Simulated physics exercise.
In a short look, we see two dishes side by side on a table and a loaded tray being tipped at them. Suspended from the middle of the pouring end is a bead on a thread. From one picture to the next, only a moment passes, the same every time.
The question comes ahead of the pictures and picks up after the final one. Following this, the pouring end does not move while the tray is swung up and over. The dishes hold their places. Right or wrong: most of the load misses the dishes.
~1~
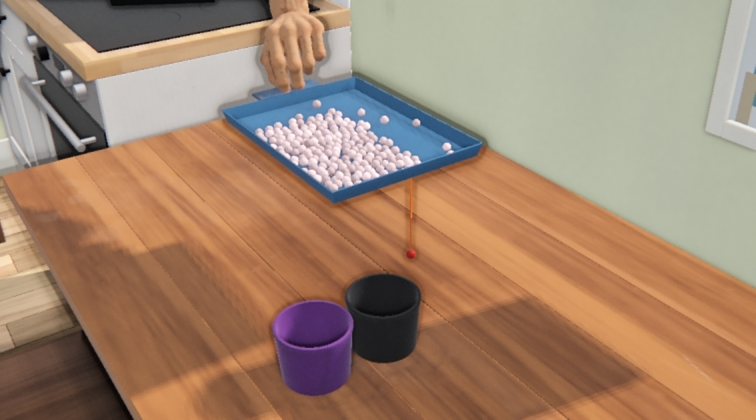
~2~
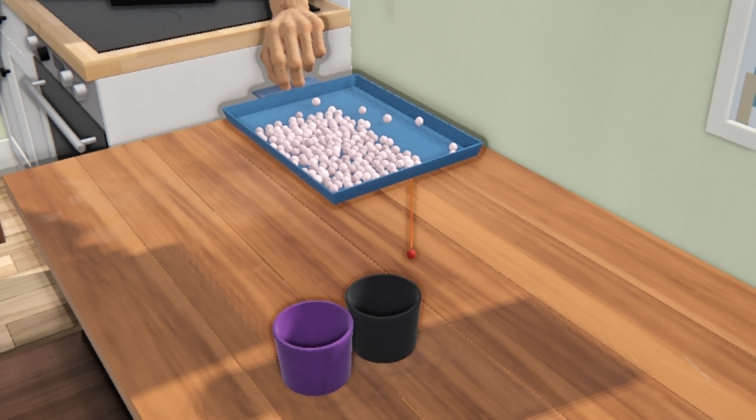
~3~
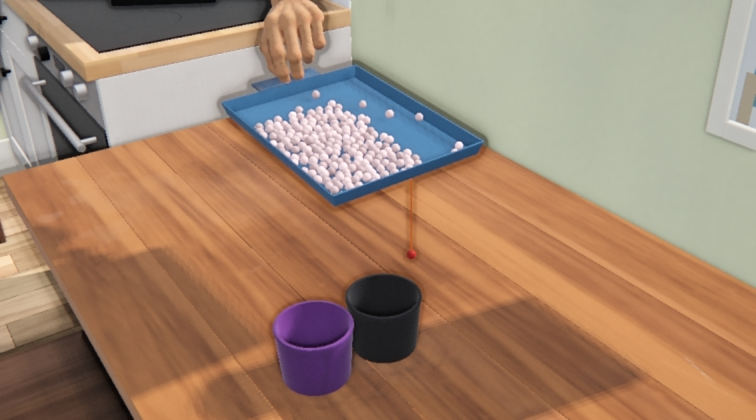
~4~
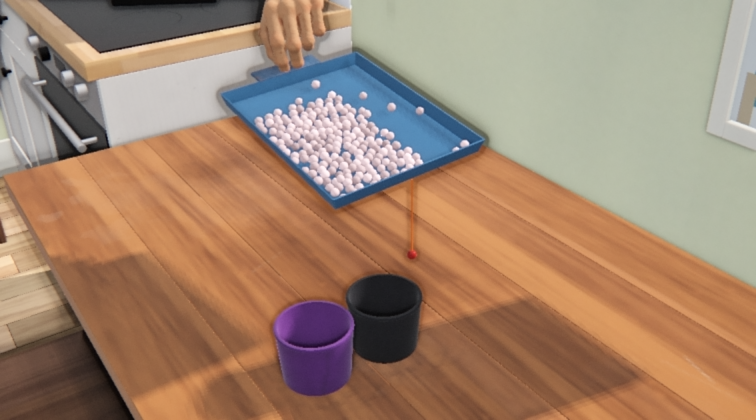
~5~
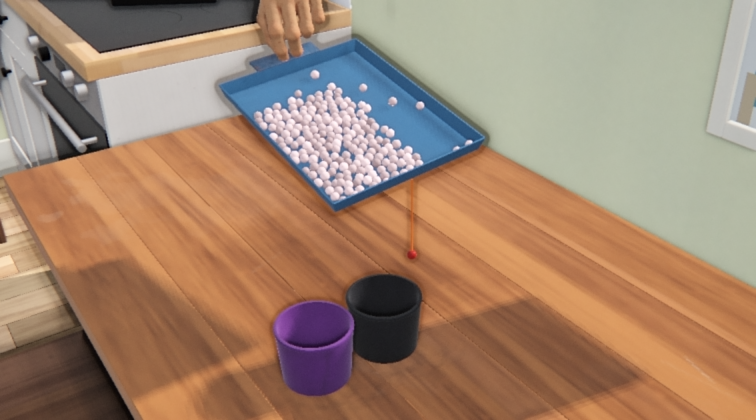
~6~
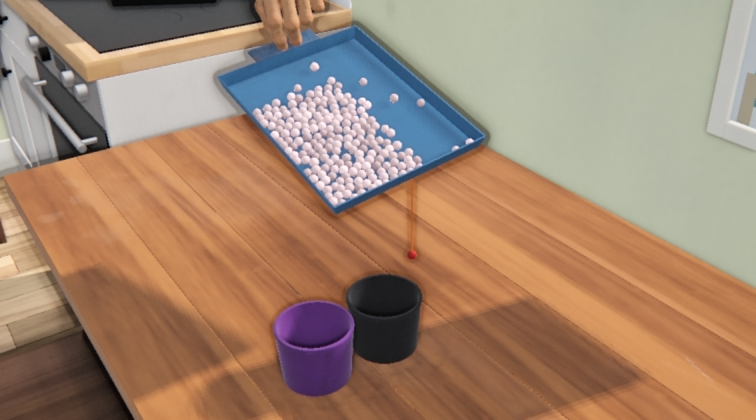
Wrong, the dishes get over half.
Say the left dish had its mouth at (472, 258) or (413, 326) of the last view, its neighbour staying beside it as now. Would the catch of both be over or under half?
Well, not up to half at the first spot and not up to half at the second.
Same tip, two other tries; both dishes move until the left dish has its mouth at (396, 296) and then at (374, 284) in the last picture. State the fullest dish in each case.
First try: The left-side dish; second try: The left-side dish.
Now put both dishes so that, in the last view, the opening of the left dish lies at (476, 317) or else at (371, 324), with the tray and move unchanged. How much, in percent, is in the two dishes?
You'd get 0 in a hundred first and 20 in a hundred after that.
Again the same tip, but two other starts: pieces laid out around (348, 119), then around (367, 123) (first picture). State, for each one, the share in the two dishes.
Roughly 60 per cent, then 70 per cent.
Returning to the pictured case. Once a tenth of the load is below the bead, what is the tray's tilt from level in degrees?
Roughly 65 degrees.
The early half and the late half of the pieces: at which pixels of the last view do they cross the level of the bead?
First close to (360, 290), next close to (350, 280).
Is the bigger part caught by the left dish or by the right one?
Winner: The right side.
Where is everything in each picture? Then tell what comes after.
The first picture shows corners of the pouring end at (334, 189) and (477, 143), level; middle of the load at (337, 147), sugar pearls; left dish at (334, 364); right dish at (404, 333); bead on its thread at (411, 254).
The second picture shows corners of the pouring end at (334, 190) and (477, 142), level; middle of the load at (337, 147).
The third picture shows corners of the pouring end at (334, 193) and (478, 141), tipped barely, lowest at the left corner; middle of the load at (337, 144).
The fourth picture shows corners of the pouring end at (335, 196) and (479, 139), tipped a little, lowest at the left corner; middle of the load at (338, 141).
The fifth picture shows corners of the pouring end at (335, 200) and (479, 137), tipped a little, lowest at the left corner; middle of the load at (338, 138).
The sixth picture shows corners of the pouring end at (335, 203) and (480, 135), tipped clearly, lowest at the left corner; middle of the load at (339, 139), nearly all on the move; left dish at (335, 365); right dish at (405, 333).
Soon after the last picture, tray tipped steeply; most on the tray; a stray few in the left dish; a stray few in the right dish; a small part in the air.
A little later, tray tipped right over; a stray few on the tray; about a quarter in the left dish; about half in the right dish; about a quarter outside both; a small part in the air.
Later still, tray tipped past a quarter turn; about a quarter in the left dish; about half in the right dish; about a quarter outside both.
By the end, tray tipped past a quarter turn; about a quarter in the left dish; about half in the right dish; about a quarter outside both.
